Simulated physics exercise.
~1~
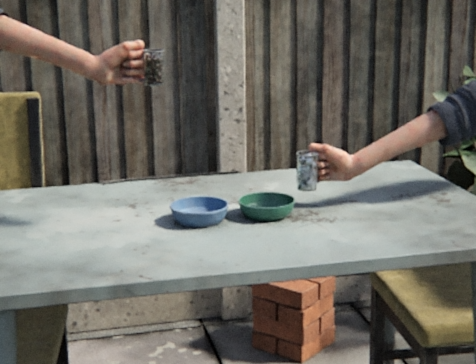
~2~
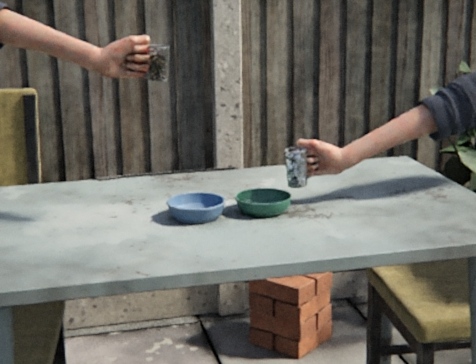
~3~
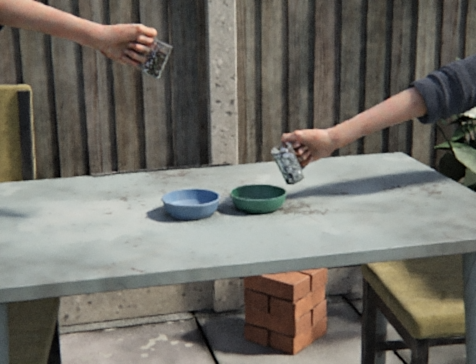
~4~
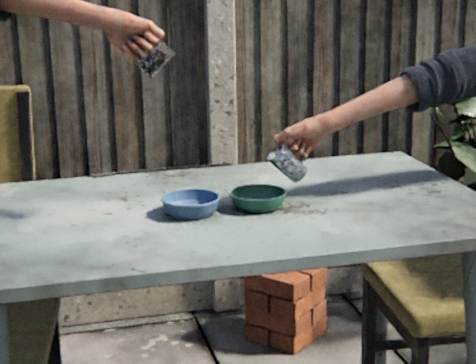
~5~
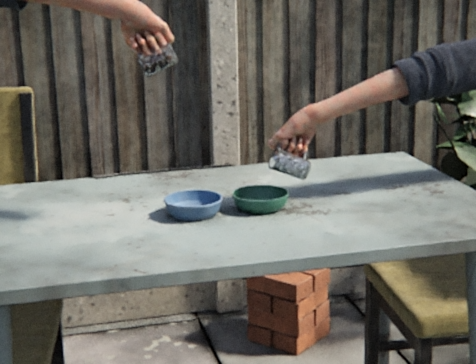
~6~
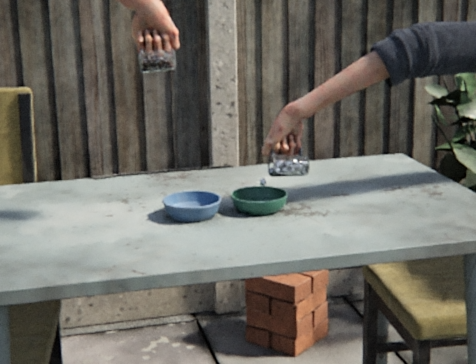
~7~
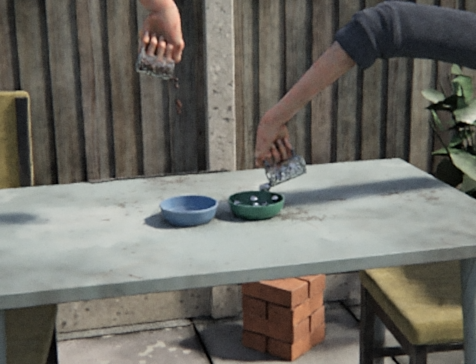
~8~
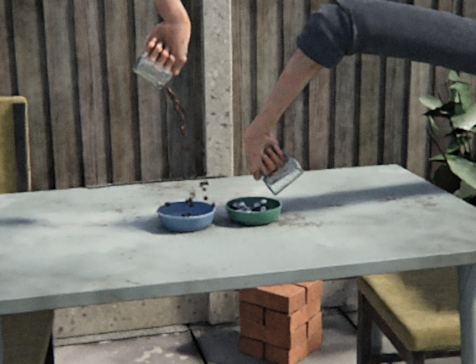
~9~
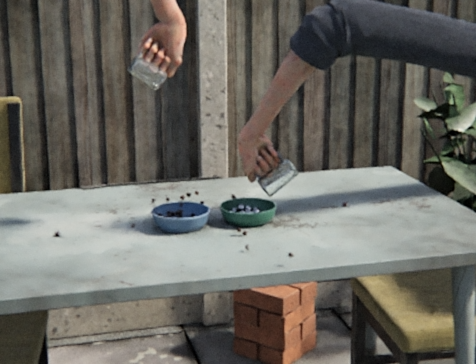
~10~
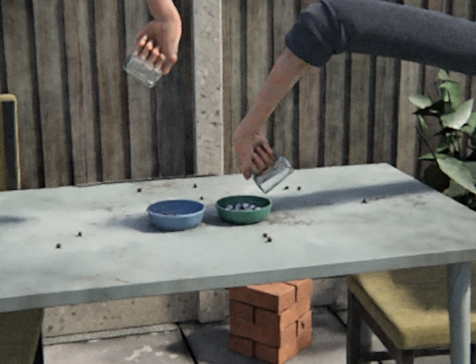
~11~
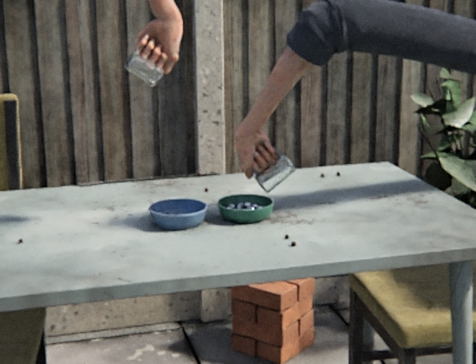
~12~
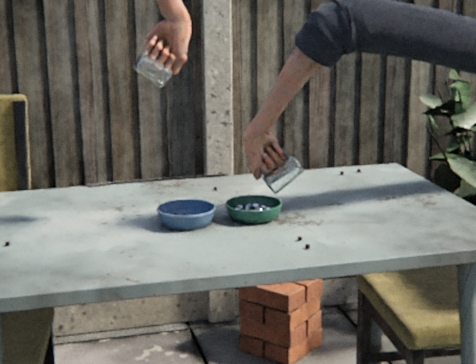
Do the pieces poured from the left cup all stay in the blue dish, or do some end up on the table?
Some end up on the table, scattered around the dishes, while the pieces from the right cup all stay in the green dish.
